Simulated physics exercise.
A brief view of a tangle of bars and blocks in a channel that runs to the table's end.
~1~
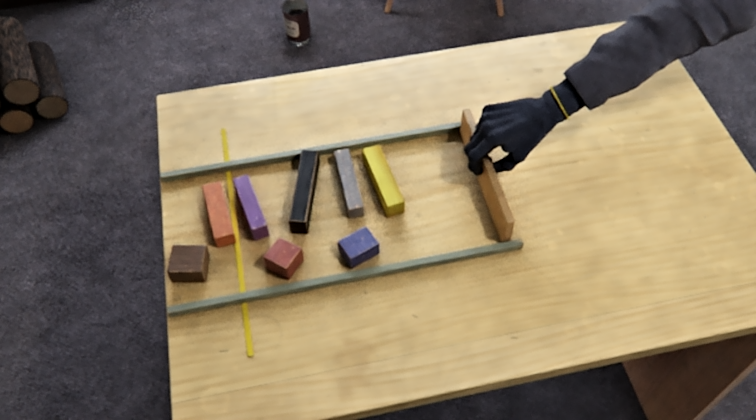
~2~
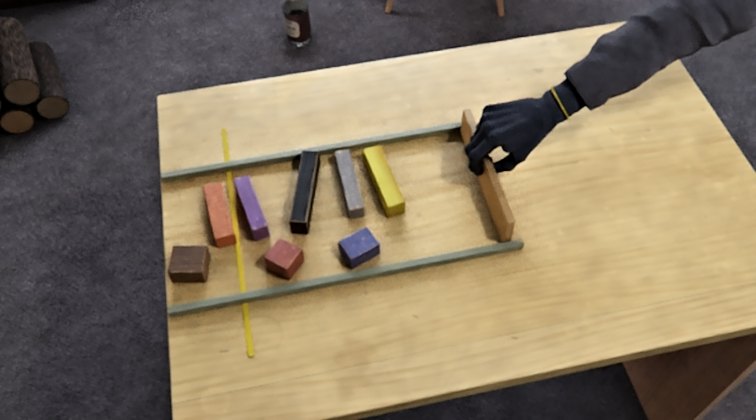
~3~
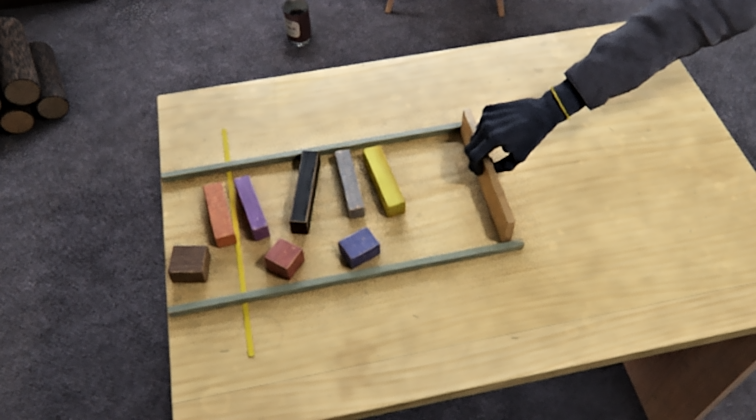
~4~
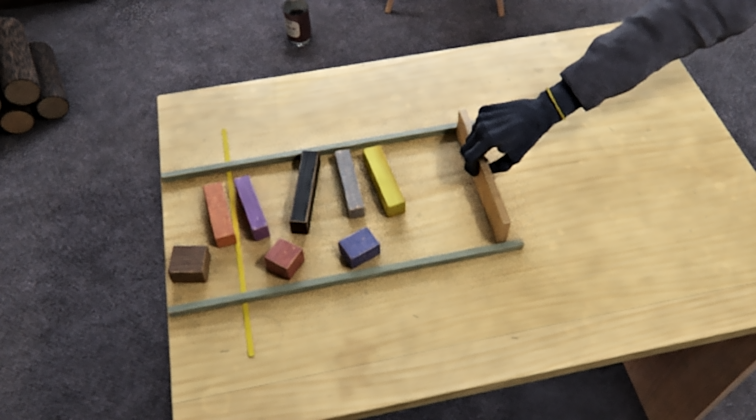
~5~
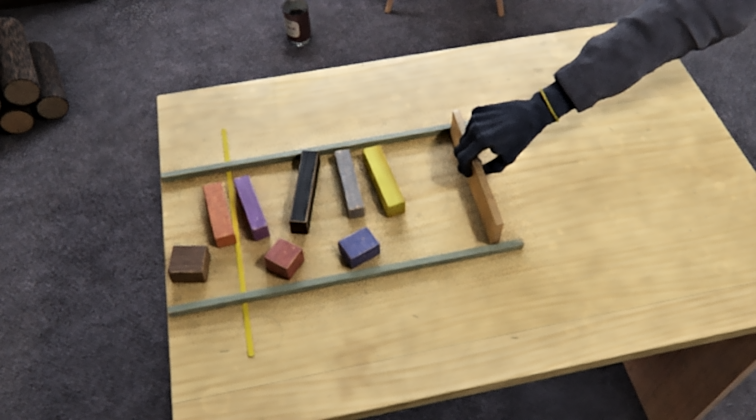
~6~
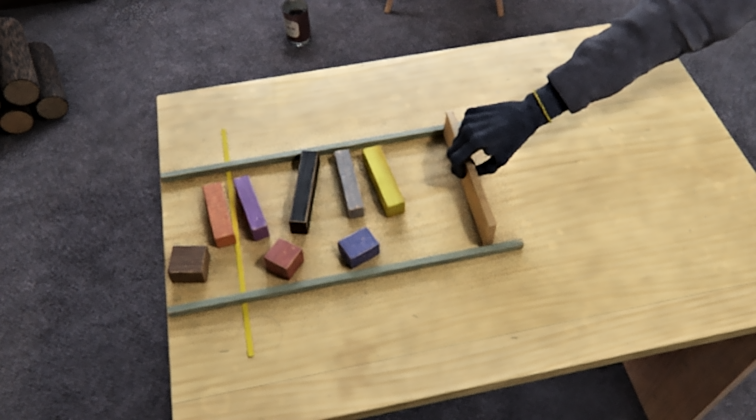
A black-gloved hand held a wooden board upright across two rails on a table, then slid it slightly left toward the colored bars and blocks, which stayed where they were.
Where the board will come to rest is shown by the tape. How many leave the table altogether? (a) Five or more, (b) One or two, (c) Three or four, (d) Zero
The answer is b.
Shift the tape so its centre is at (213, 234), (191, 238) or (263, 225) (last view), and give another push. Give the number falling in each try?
The counts come to 3, then 5, then 0.
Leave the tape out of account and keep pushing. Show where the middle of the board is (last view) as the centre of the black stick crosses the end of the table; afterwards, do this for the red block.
Roughly (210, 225); for the second one, roughly (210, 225).
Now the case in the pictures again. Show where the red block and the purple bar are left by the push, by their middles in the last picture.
The red block ends at (191, 287) and the purple bar at (171, 222).
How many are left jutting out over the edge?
It comes to 1.
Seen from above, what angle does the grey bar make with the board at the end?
Angle: Around 0°.
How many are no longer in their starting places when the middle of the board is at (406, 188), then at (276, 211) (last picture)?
First position 0; second position 7.
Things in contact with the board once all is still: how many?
Result: 2 in all.
Soon after, none off yet; brown block at rest near (189, 264); orange bar at rest near (219, 214); purple bar at rest near (251, 208).
Then, none off yet; brown block at rest near (189, 264); orange bar at rest near (219, 214); purple bar moving near (243, 209).
At rest, the number that fall off is one or two; fallen, orange bar.
